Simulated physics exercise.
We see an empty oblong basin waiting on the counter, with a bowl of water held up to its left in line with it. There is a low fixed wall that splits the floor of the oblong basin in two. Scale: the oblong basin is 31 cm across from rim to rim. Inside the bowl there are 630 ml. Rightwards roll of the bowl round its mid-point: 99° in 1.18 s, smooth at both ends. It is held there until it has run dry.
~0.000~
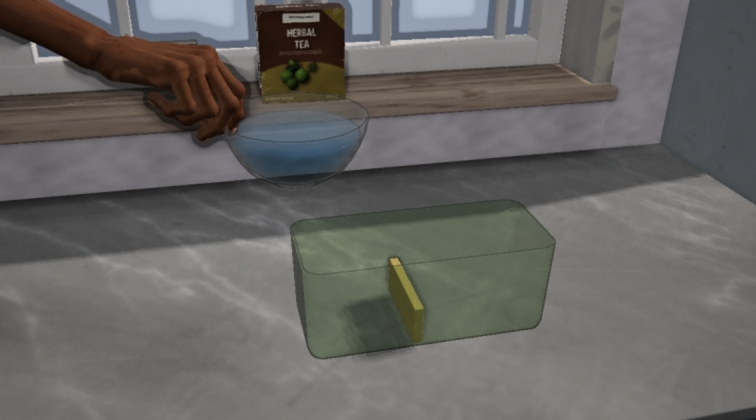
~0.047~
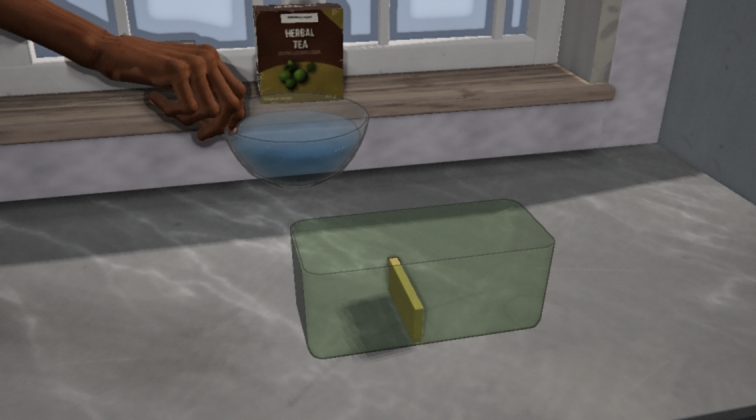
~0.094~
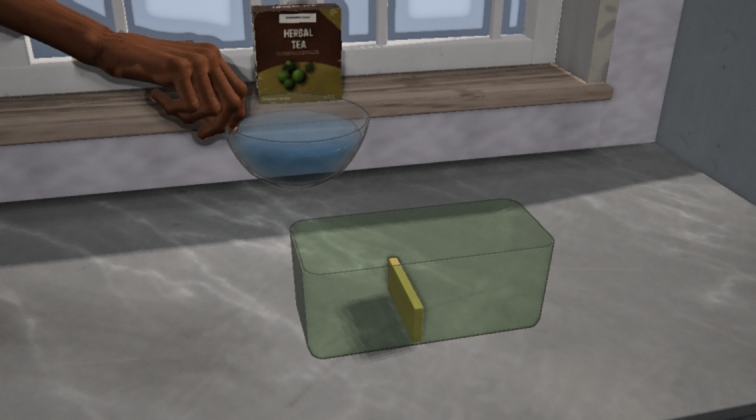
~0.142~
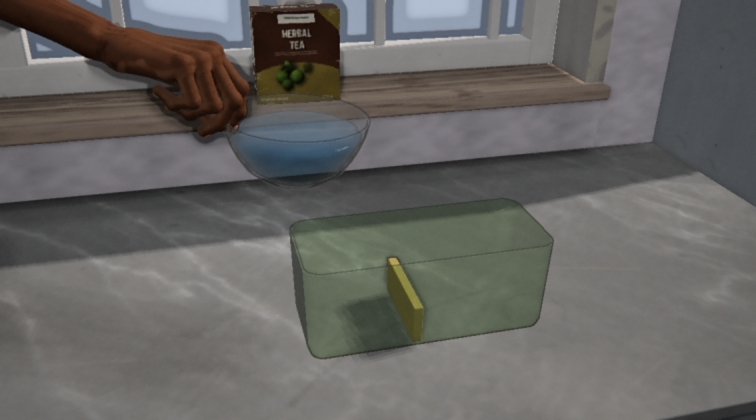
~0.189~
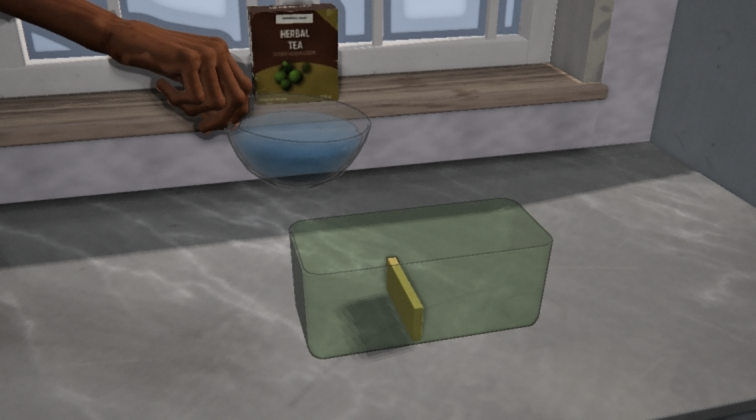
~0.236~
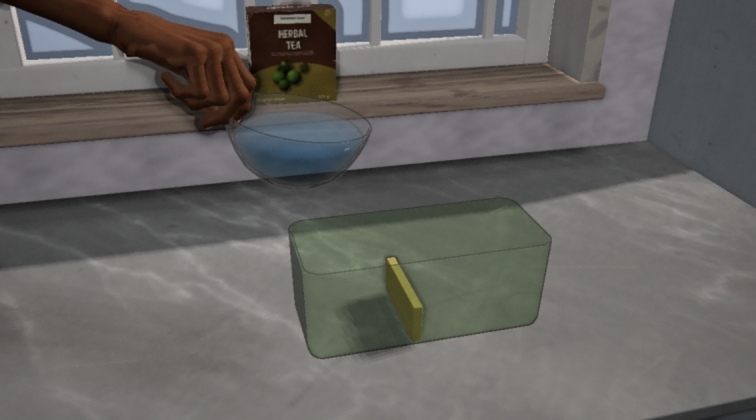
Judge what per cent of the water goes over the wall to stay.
61 percent, roughly.
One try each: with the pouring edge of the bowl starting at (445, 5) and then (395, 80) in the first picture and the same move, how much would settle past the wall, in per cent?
Try 1: Approx. 95 %; try 2: Approx. 90 %.
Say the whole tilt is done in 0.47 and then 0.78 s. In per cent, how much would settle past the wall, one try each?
Near 35 in a hundred on the first go and near 50 in a hundred on the second.
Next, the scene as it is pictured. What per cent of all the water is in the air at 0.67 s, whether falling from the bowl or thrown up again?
It comes to roughly 32 per cent.
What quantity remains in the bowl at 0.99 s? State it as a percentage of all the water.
2 per cent or so.
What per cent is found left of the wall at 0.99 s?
I'd say near 30 percent.
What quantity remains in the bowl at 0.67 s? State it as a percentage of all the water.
Portion remaining: Approx. 52 per cent.
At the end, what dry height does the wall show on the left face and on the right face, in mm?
The left side gives some 36 mm, the right side some 32 mm.
Then, 0.67 s in, the tilt is 60° and 51 per cent is still to pour, 3 is left of the wall and 13 right of it.
Then, 0.99 s in, the tilt is 93° and 2 per cent is still to pour, 30 is left of the wall and 61 right of it.
Then, 1.32 s in, the tilt is 99° and 0 per cent is still to pour, 38 is left of the wall and 61 right of it.
Then, 1.68 s in, the tilt is 99° and 0 per cent is still to pour, 38 is left of the wall and 61 right of it.
Finally, 38 per cent lies left of the wall, 61 right of it and 1 outside.
